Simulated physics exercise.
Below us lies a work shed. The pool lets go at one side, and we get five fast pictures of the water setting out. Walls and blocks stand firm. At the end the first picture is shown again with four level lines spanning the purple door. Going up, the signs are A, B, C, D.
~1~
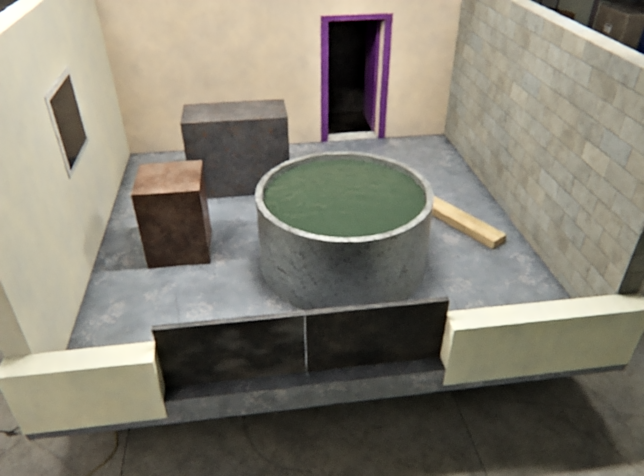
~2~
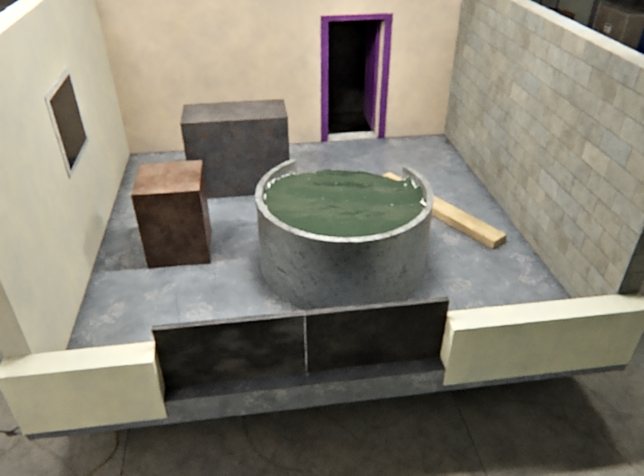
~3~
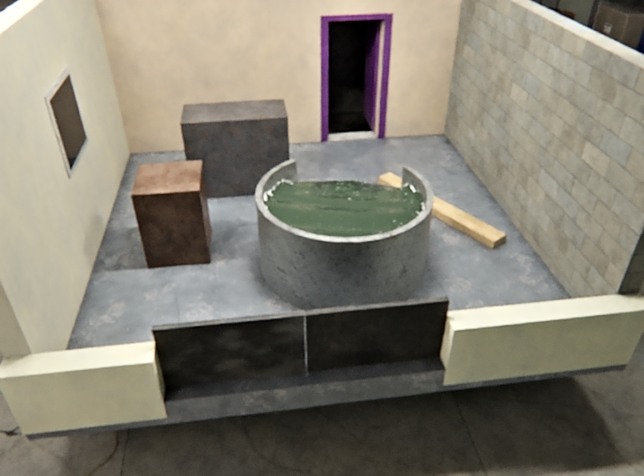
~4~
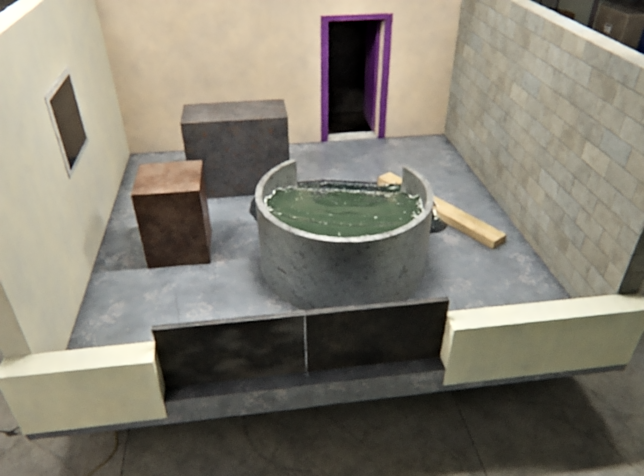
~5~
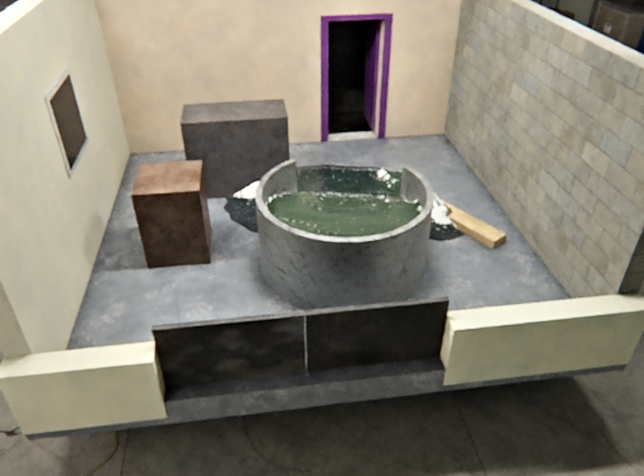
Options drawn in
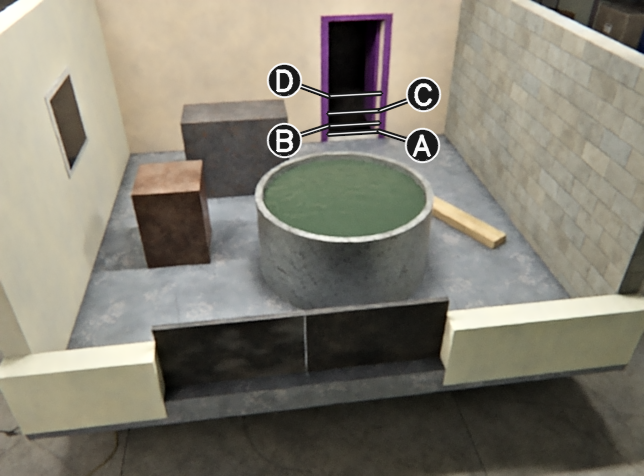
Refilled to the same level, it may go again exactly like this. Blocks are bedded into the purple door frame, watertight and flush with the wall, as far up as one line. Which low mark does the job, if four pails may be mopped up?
Use line C.
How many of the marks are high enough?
Two of them.
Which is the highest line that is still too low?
It is B.
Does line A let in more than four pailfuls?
Yes, that goes wrong.
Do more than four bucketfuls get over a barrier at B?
Yes, it does.
On the marked copy, A at (353, 132); B at (353, 124); C at (354, 112); D at (354, 94); from the bottom up A, B, C, D.
Choosing A, dozens of bucketfuls pour in.
Choosing B, about 10 bucketfuls get in.
Choosing C, nothing gets over.
Choosing D, nothing gets over.
